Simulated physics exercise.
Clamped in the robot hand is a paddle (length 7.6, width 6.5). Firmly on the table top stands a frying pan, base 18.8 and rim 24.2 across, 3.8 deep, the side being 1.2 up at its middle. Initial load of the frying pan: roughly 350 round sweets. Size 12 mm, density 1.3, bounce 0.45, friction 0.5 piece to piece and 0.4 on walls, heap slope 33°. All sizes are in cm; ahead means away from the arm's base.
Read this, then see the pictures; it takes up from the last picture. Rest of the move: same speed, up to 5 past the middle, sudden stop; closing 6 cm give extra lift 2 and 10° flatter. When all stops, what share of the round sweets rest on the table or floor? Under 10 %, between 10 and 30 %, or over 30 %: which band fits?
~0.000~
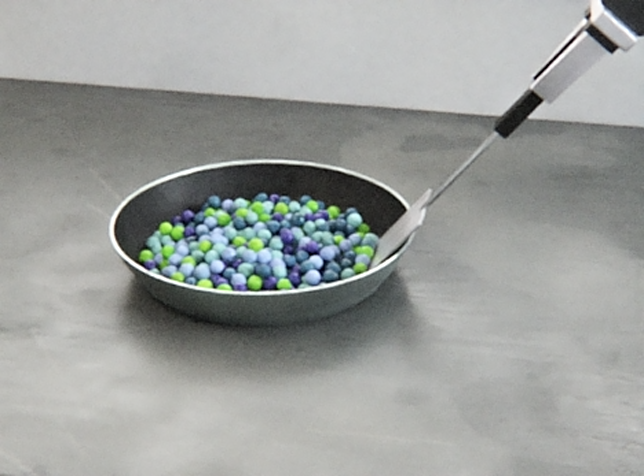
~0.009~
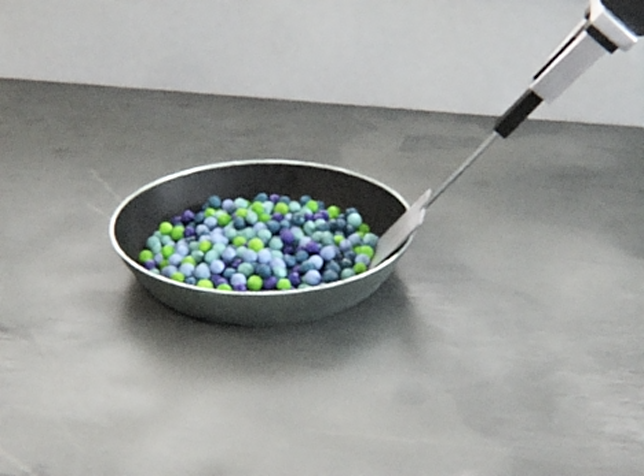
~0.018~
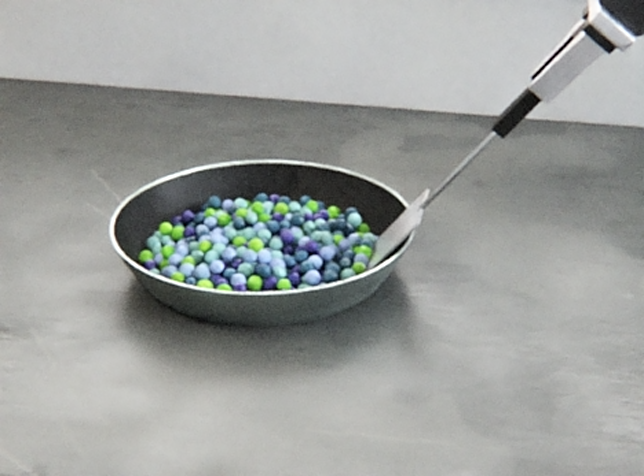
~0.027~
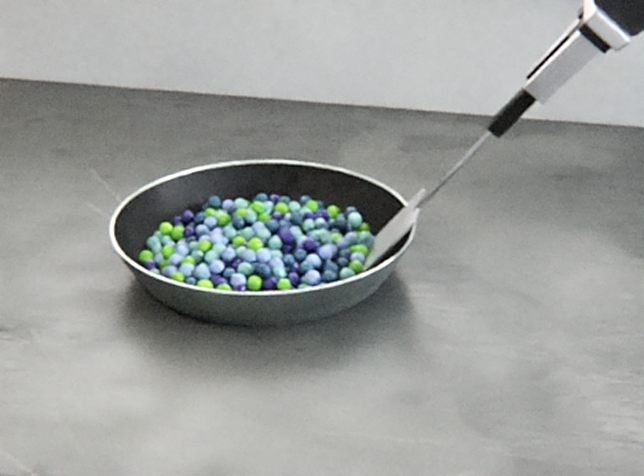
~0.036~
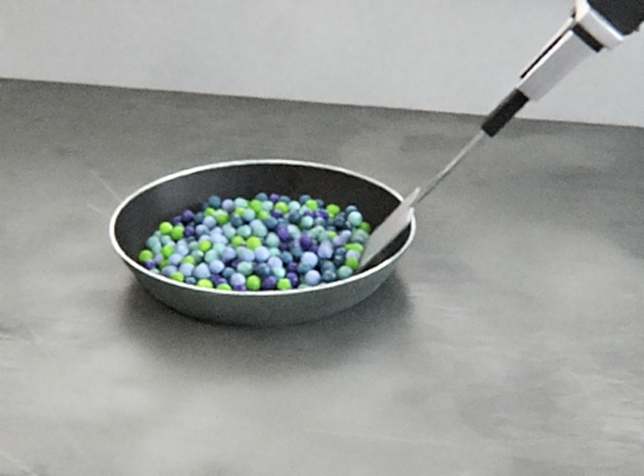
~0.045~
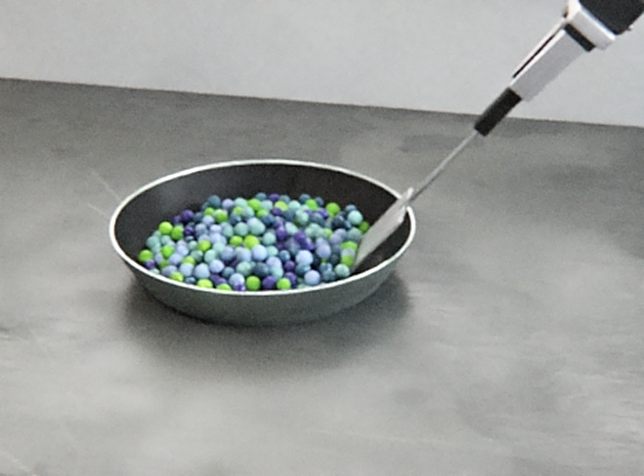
The band that fits is under 10 %.
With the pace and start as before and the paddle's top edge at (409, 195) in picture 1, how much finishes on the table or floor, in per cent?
Some 0 per cent.
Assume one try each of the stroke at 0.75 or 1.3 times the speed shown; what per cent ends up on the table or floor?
Try one about 0 %, try two about 0 %.
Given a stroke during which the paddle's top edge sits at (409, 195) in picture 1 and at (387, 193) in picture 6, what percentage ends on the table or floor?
0 per cent.
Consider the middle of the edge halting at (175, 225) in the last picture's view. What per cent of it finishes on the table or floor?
Roughly 5 per cent, I'd say.
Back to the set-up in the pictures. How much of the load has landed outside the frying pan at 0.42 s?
My estimate is roughly 0 %.
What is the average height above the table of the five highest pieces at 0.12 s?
They are near 4 cm up.
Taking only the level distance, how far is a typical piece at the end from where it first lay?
Somewhere about 3 centimetres, I'd say.
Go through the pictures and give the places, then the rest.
The first picture shows the paddle top edge at (426, 206), sloping 52°; upper third of the load around (262, 243), from x 145 to 375, top at y 200; 353 in the frying pan.
The second picture shows the paddle top edge at (425, 206), sloping 52°; upper third of the load around (264, 243), from x 145 to 375, top at y 200.
The third picture shows the paddle top edge at (424, 206), sloping 52°; upper third of the load around (264, 242), from x 145 to 375, top at y 200.
The fourth picture shows the paddle top edge at (419, 205), sloping 52°; upper third of the load around (264, 242), from x 145 to 375, top at y 200.
The fifth picture shows the paddle top edge at (413, 205), sloping 52°; upper third of the load around (265, 241), from x 145 to 375, top at y 200.
The sixth picture shows the paddle top edge at (406, 204), sloping 52°; upper third of the load around (267, 240), from x 145 to 370, top at y 200; 353 in the frying pan.
After 0.12 s, sloping 52°, highest piece 4 above the table; 353 in the frying pan.
After 0.19 s, sloping 48°, highest piece 5 above the table; 353 in the frying pan.
After 0.42 s, sloping 42°, highest piece 5 above the table; 351 in the frying pan, 1 on the table or floor, 1 on the blade or in flight.
After 1.47 s, sloping 42°, highest piece 4 above the table; 351 in the frying pan, 2 on the table or floor.
In the end, 351 in the frying pan, 2 on the table or floor. That is 1 % on the table or floor.
